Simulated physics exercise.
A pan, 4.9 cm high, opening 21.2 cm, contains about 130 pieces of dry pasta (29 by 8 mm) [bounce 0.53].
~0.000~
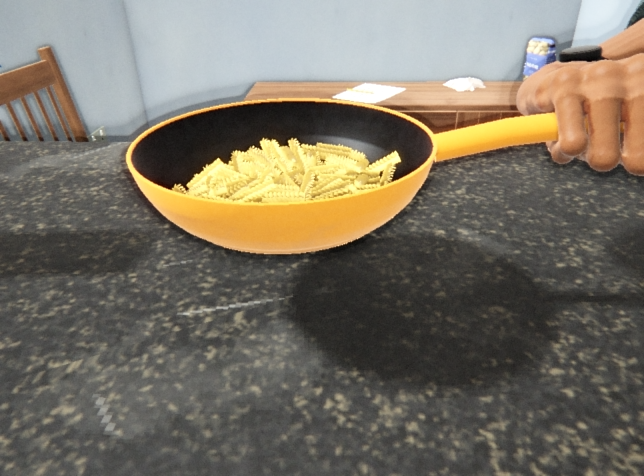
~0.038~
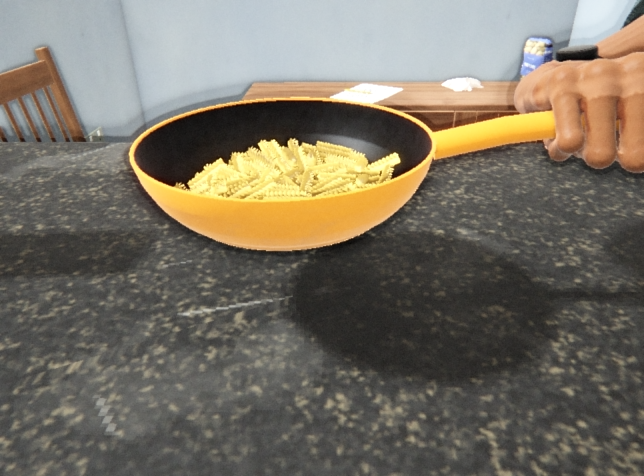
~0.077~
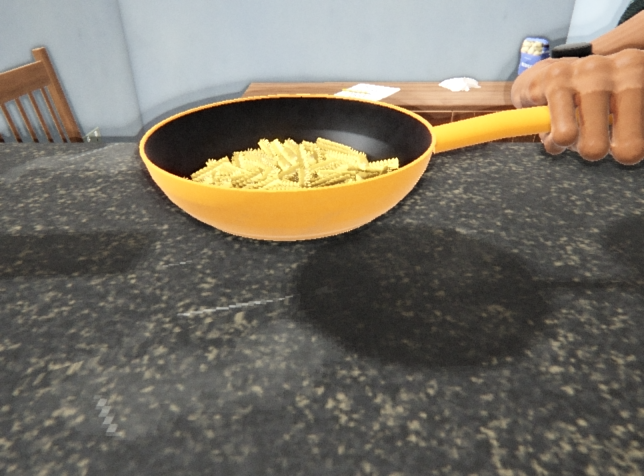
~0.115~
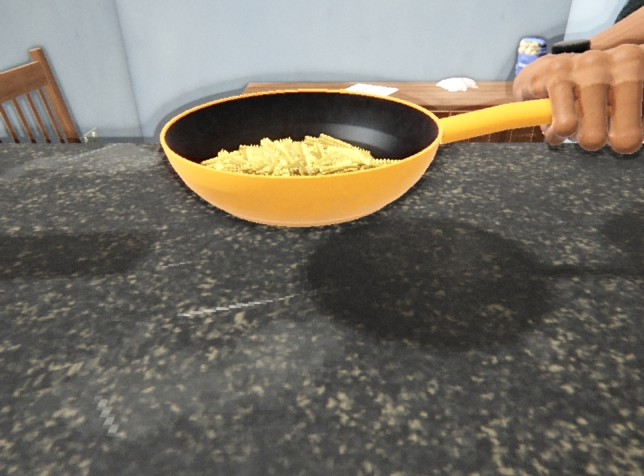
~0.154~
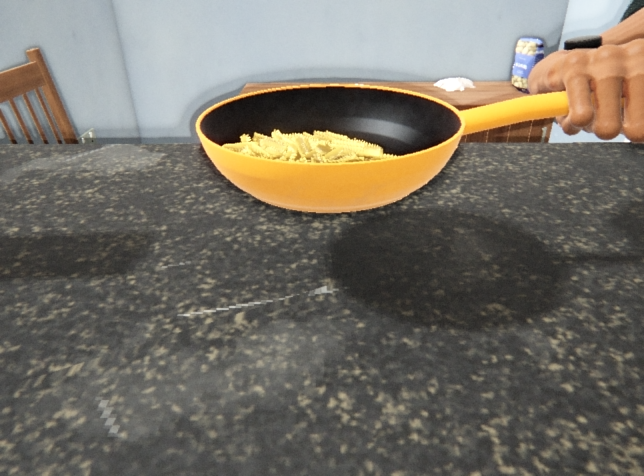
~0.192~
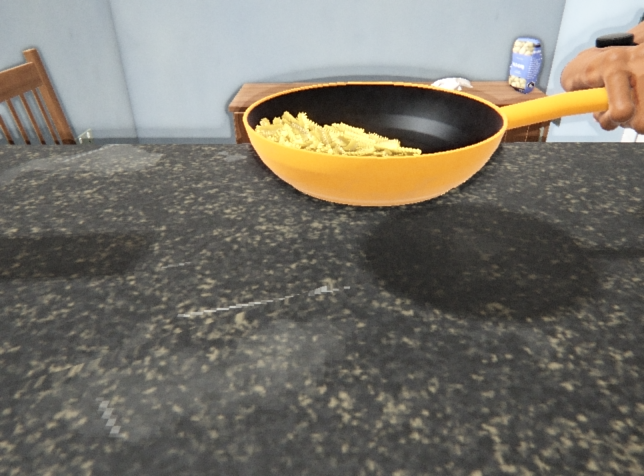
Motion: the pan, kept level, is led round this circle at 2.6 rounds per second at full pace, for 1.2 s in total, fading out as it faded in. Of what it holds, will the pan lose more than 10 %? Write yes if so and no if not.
I write yes.
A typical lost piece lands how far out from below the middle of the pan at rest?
38 cm.
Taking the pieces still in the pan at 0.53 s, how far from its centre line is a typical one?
Roughly 9.0 cm from the centre line.
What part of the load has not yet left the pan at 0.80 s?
About 0 in a hundred are still there.
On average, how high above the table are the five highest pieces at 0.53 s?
Estimate: Near 17 cm.
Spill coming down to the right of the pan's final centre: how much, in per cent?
About 40 percent.
Then, at 0.53 s, pan 35 %, fallen right of where it stops 15 %, in the air 50 %; middle of the pieces not yet landed near (350, 267).
After 0.80 s, fallen behind where it stops 15 %, fallen in front of where it stops 25 %, fallen left of where it stops 20 %, fallen right of where it stops 20 %, in the air 15 %; middle of the pieces not yet landed near (579, 156).
Then, at 1.06 s, fallen behind where it stops 10 %, fallen in front of where it stops 40 %, fallen left of where it stops 30 %, fallen right of where it stops 20 %.
After 1.30 s, fallen behind where it stops 15 %, fallen in front of where it stops 35 %, fallen left of where it stops 30 %, fallen right of where it stops 20 %.
In the end, at 1.6 s, fallen behind where it stops 15 %, fallen in front of where it stops 35 %, fallen left of where it stops 30 %, fallen right of where it stops 20 %.
